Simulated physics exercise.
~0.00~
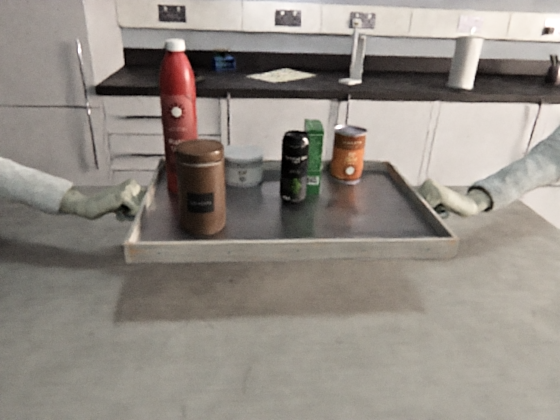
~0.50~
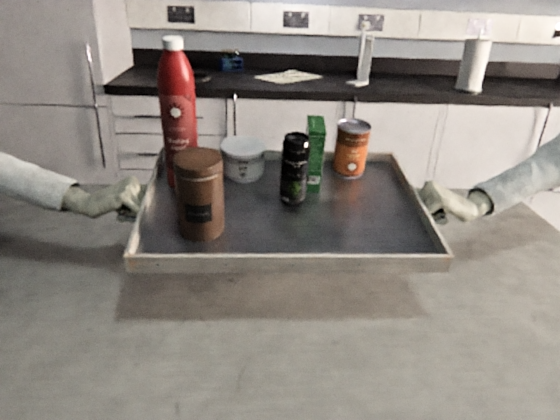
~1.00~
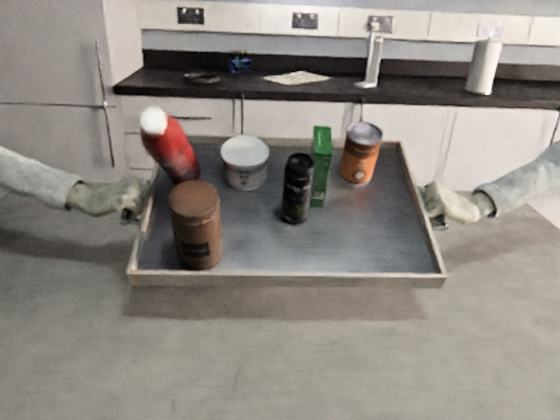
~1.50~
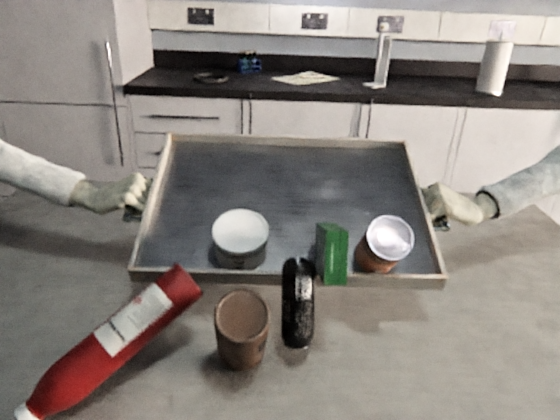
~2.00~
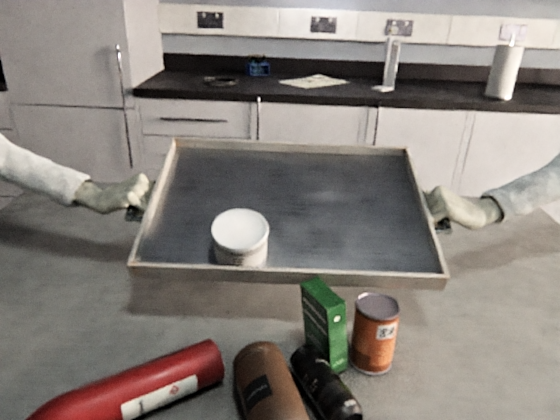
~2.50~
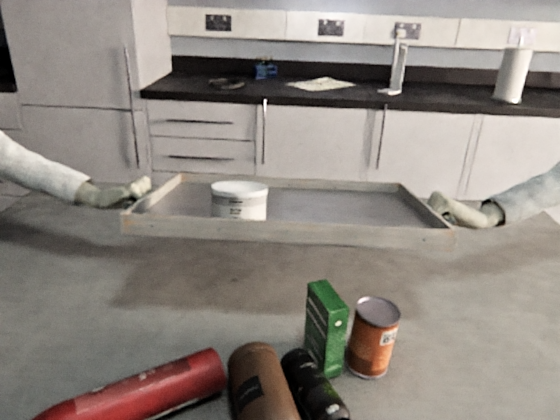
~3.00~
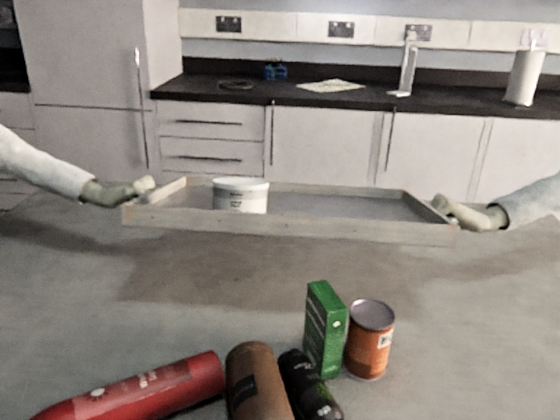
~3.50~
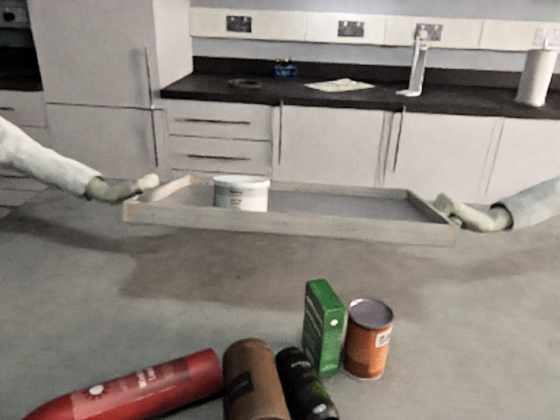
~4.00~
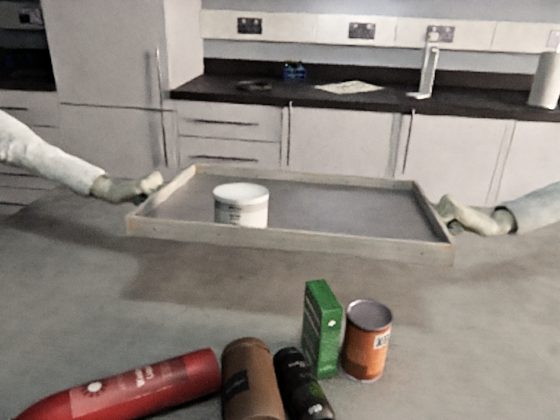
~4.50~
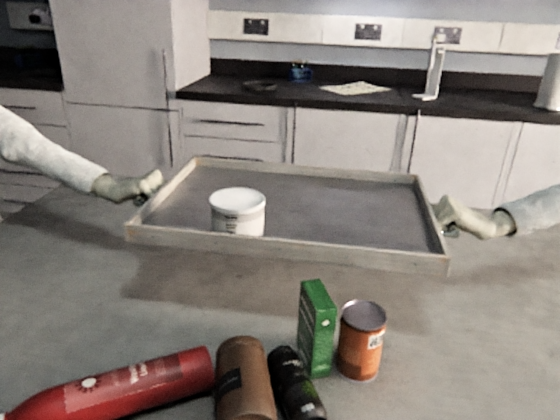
At the start, two hands hold a tray above a grey surface in a kitchen, carrying a red bottle, a brown jar, a white tub, a black can, a green packet and an orange tin. The near edge dips, and the items begin to lean. The red bottle and brown jar tumble off the front first, then the black can, green packet and orange tin follow, while the white tub slides forward to the rim. The hands then tip the tray slightly the other way and bring it back. It ends with only the white tub aboard, still standing, and the five fallen items below.
